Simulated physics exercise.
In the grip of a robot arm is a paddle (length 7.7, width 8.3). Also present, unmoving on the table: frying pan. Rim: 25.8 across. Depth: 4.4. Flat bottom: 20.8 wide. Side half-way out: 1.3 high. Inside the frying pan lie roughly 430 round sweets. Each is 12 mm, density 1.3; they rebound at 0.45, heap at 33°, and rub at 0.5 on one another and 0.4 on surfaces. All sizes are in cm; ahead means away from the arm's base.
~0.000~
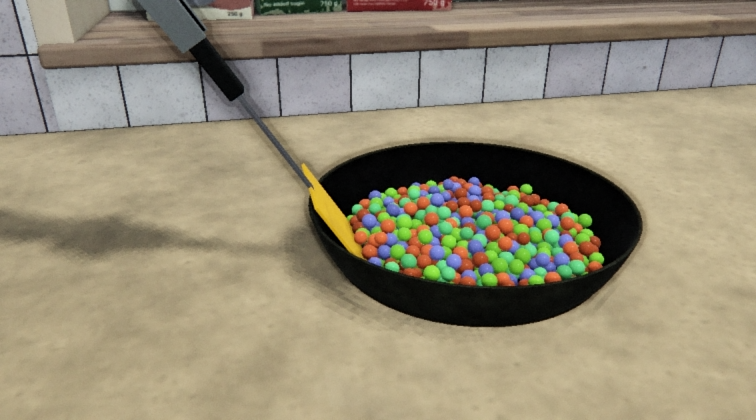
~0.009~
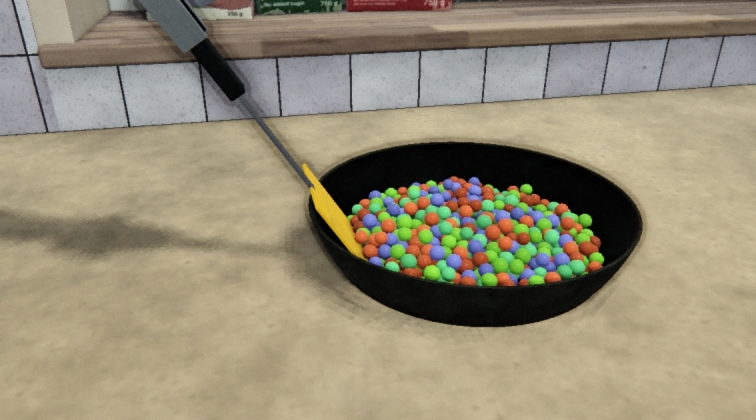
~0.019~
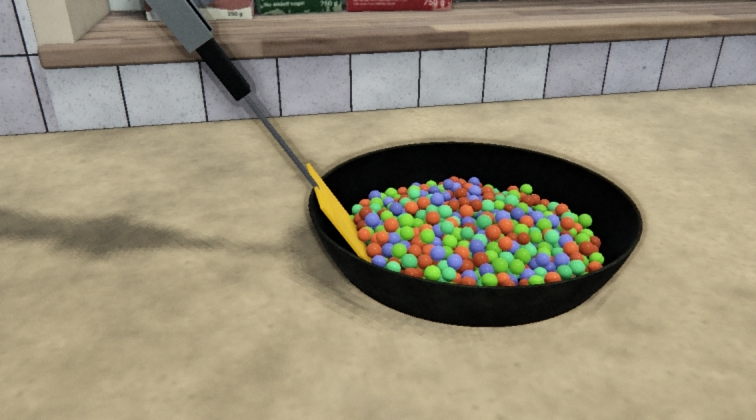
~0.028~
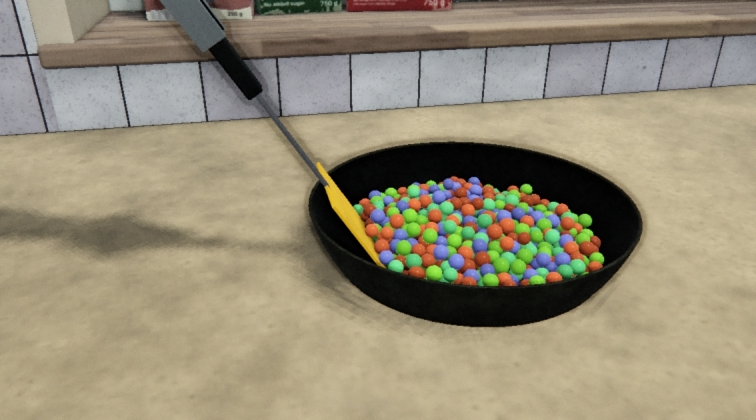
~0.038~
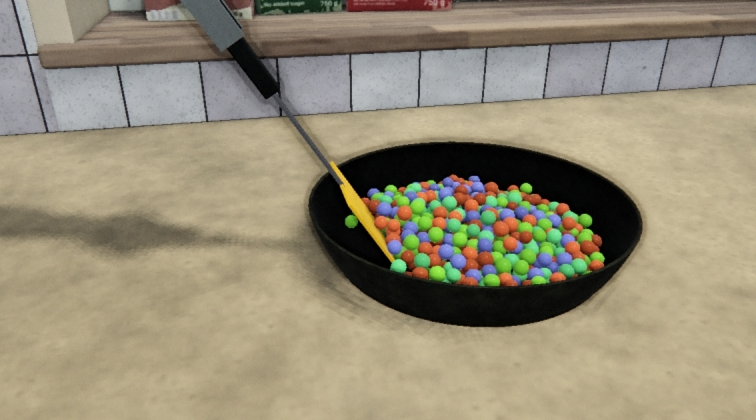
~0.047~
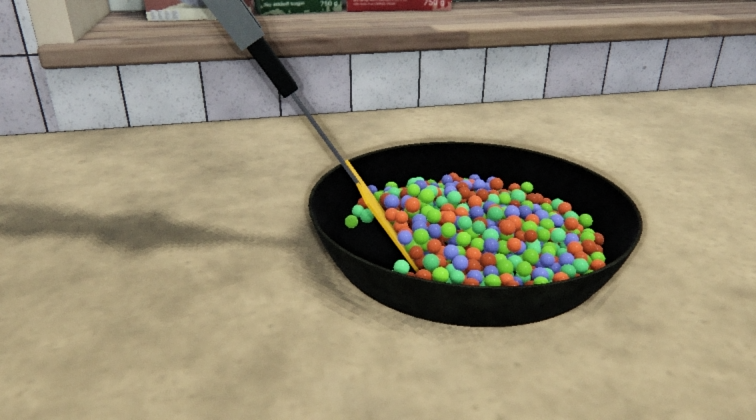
On a kitchen counter, a yellow paddle on a dark handle started at the left side of a black frying pan and slid slowly right, pushing into the green, red, blue and teal sweets.
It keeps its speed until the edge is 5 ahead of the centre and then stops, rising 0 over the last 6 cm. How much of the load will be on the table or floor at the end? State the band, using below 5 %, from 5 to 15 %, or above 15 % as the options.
It falls from 5 to 15 %.
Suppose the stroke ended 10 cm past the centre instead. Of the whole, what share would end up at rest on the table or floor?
That would give close to 35 per cent.
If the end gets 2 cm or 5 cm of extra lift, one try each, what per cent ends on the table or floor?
It comes to around 20 per cent on the first try and around 15 per cent on the second.
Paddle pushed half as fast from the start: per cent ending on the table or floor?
In that case, around 0 per cent would end on the table or floor.
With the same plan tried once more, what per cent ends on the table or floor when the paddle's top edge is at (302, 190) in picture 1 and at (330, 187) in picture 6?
Some 0 percent ends up on the table or floor.
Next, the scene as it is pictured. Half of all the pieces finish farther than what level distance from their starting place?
Roughly 4 centimetres.
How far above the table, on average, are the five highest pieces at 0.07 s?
I'd say close to 7 cm on average.
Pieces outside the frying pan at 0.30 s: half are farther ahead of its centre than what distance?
Some 18 cm.
After 0.07 s, sloping 58°, highest piece 8 above the table; 434 in the frying pan.
After 0.09 s, sloping 58°, highest piece 9 above the table; 433 in the frying pan, 1 on the blade or in flight.
After 0.30 s, sloping 58°, highest piece 6 above the table; 391 in the frying pan, 36 on the table or floor, 7 on the blade or in flight.
After 1.35 s, sloping 58°, highest piece 5 above the table; 389 in the frying pan, 45 on the table or floor.
In the end, 389 in the frying pan, 45 on the table or floor. That is 10 % on the table or floor.
